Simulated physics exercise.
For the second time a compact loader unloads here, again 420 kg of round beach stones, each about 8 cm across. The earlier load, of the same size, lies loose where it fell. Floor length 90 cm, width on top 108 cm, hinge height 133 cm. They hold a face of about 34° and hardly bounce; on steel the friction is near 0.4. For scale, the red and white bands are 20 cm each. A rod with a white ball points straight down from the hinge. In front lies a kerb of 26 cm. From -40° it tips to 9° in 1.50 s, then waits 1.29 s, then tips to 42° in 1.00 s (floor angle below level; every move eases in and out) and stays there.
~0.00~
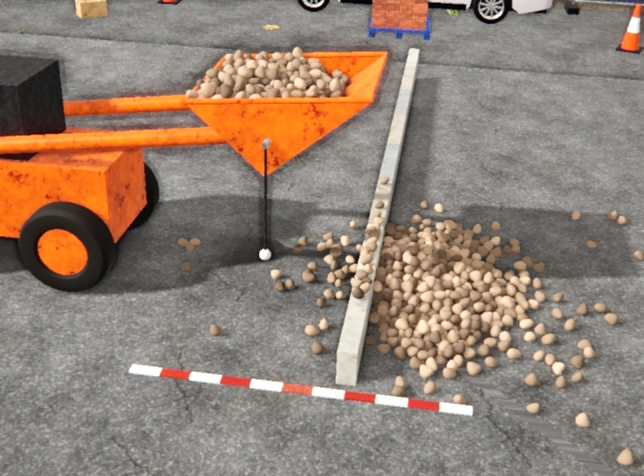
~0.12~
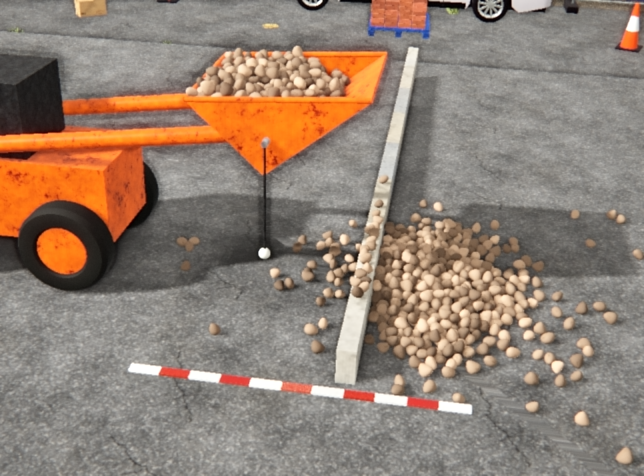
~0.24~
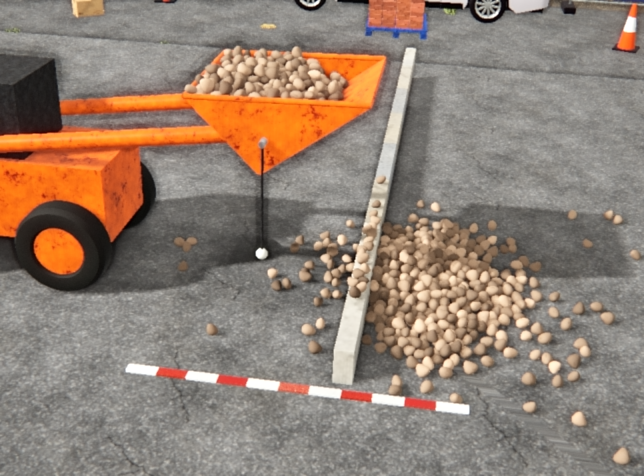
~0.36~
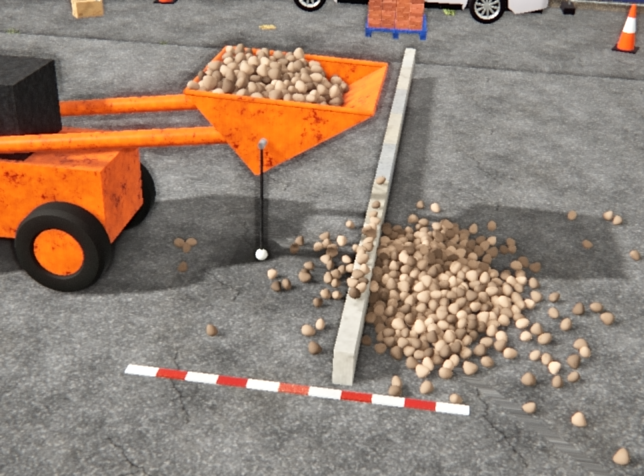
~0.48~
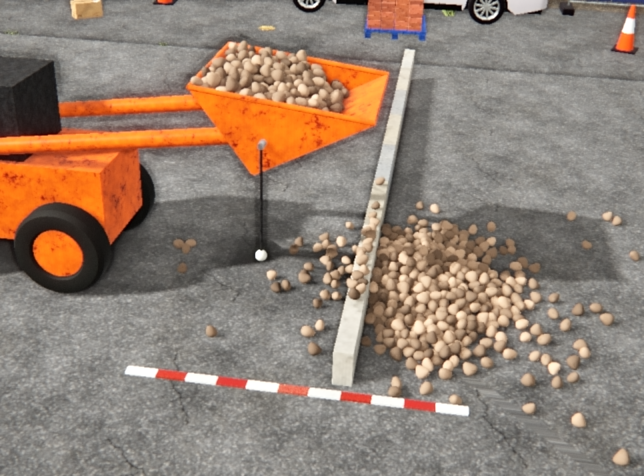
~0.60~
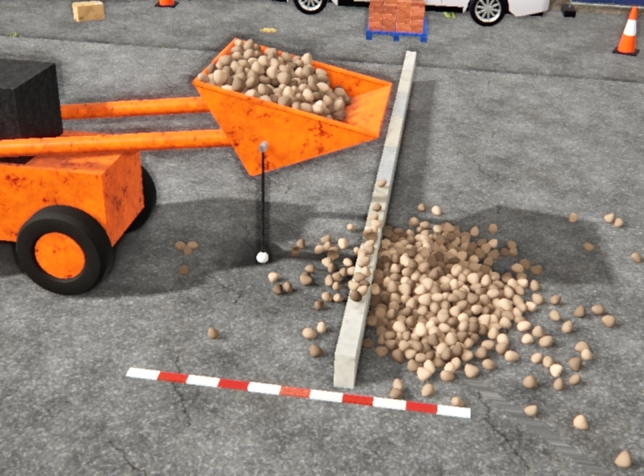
Orange loader slowly tilting its stone-filled bucket downward to the right, beside a kerb with loose round stones heaped against it.
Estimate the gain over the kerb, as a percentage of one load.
About 84 per cent.
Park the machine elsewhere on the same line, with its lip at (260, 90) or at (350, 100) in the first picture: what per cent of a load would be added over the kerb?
First some 0, then 60 per cent.
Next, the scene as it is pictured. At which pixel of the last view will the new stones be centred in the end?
Near (405, 270).
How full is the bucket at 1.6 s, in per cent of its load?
It holds some 95 per cent.
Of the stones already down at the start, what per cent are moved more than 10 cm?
About 5 per cent.
After 1.1 s the floor is at 1°; in per cent of one load, 100 in the bucket, 10 on this side of the kerb, 91 over the kerb; the foremost stones are past the picture's edge.
After 1.6 s the floor is at 9°; in per cent of one load, 94 in the bucket, 12 on this side of the kerb, 95 over the kerb; the foremost stones are past the picture's edge.
After 4.2 s the floor is at 42°; in per cent of one load, 0 in the bucket, 26 on this side of the kerb, 175 over the kerb; the foremost stones are past the picture's edge.
After 6.9 s the floor is at 42°; in per cent of one load, 0 in the bucket, 26 on this side of the kerb, 175 over the kerb; the foremost stones are past the picture's edge. Net gain over the kerb, 84.
